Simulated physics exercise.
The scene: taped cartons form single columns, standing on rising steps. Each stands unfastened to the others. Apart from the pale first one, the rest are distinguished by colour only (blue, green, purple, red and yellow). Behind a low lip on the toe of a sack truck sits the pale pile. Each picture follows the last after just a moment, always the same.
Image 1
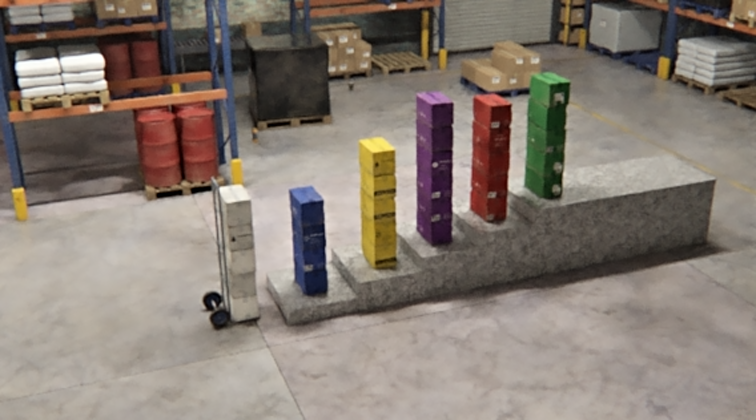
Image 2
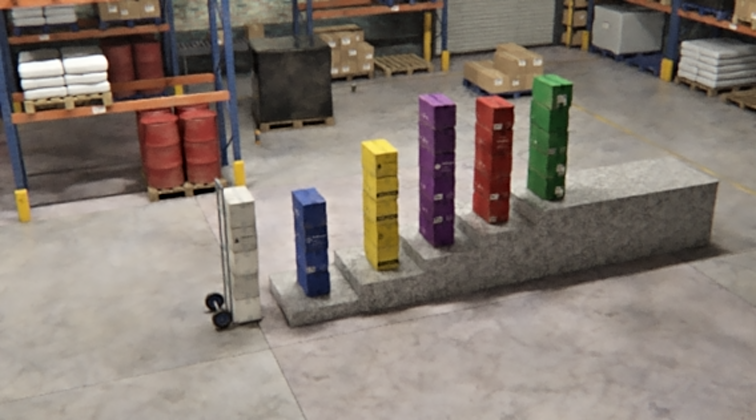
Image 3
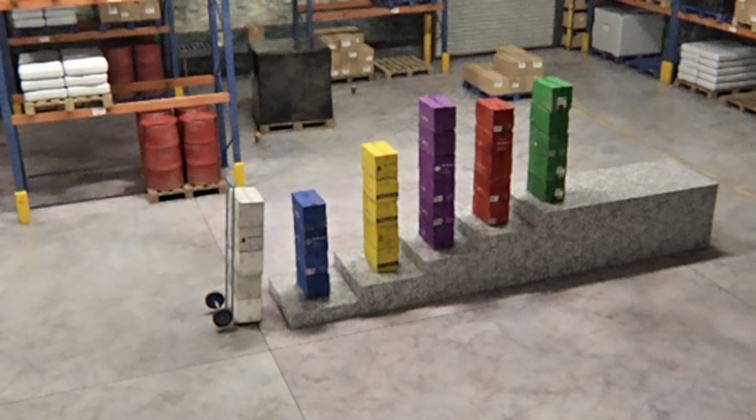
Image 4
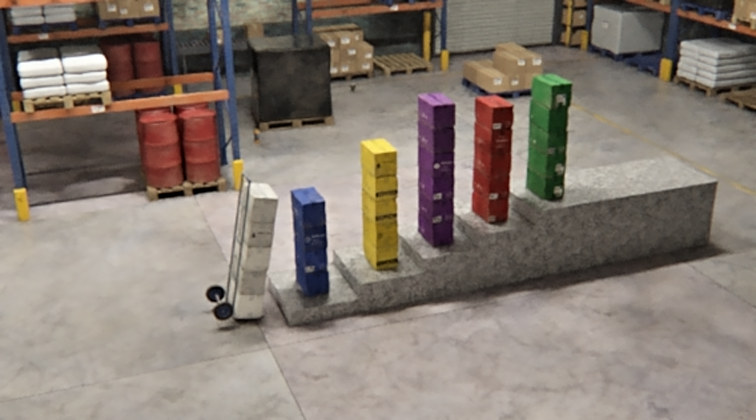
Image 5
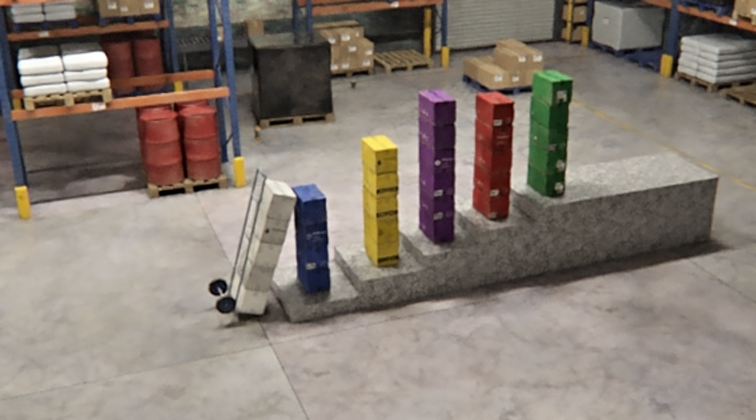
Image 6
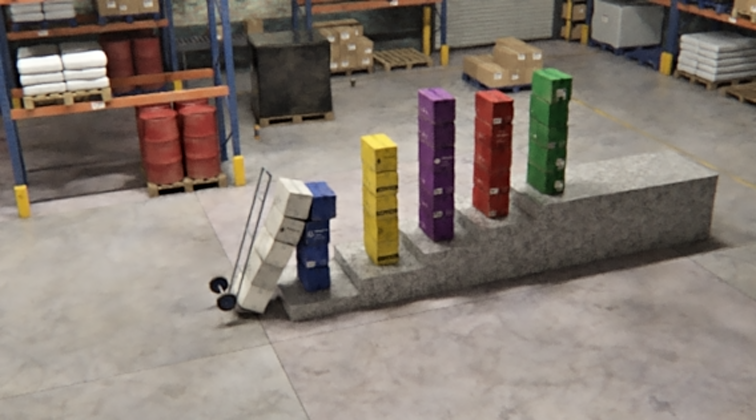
A hand truck carrying a stack of white boxes tilted slowly to the right until the boxes leaned against the blue stack, shifting its top slightly, while the yellow, purple, red and green stacks stood still.
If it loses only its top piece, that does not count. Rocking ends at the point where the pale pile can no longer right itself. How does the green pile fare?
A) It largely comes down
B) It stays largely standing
The answer is A.
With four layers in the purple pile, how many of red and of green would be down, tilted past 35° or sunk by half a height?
Colour by colour, the counts come to red 5 and green 5.
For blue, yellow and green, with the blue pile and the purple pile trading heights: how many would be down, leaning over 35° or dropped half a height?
Counts by colour: Blue 5; yellow 3; green 5.
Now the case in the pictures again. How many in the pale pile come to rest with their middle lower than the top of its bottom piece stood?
1 pale pieces.
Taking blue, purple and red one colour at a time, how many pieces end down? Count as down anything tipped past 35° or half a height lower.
Taking each in turn, blue gives 3, purple gives 6, red gives 5.
Shortly afterwards, 5 of the pale pile down; none of the 5 green cartons down (0 of 25 in all colours); top green carton unmoved; top blue carton tilted well over, half its height lower.
Next, 5 of the pale pile down; none of the 5 green cartons down (3 of 25 in all colours); top green carton unmoved; top yellow carton tilted clearly.
Some moments later, 5 of the pale pile down; none of the 5 green cartons down (17 of 25 in all colours); top green carton tilted a little; top yellow carton tilted well over, about its own height lower.
Afterwards, 5 of the pale pile down; 5 of the 5 green cartons down (24 of 25 in all colours); top green carton tilted steeply, some three heights lower; top purple carton upside down.
In the end, 5 of the pale pile down; 5 of the 5 green cartons down (24 of 25 in all colours); top green carton on its side; top purple carton upside down. From the last view, middles, top green carton near (729, 214), top purple carton near (487, 155).
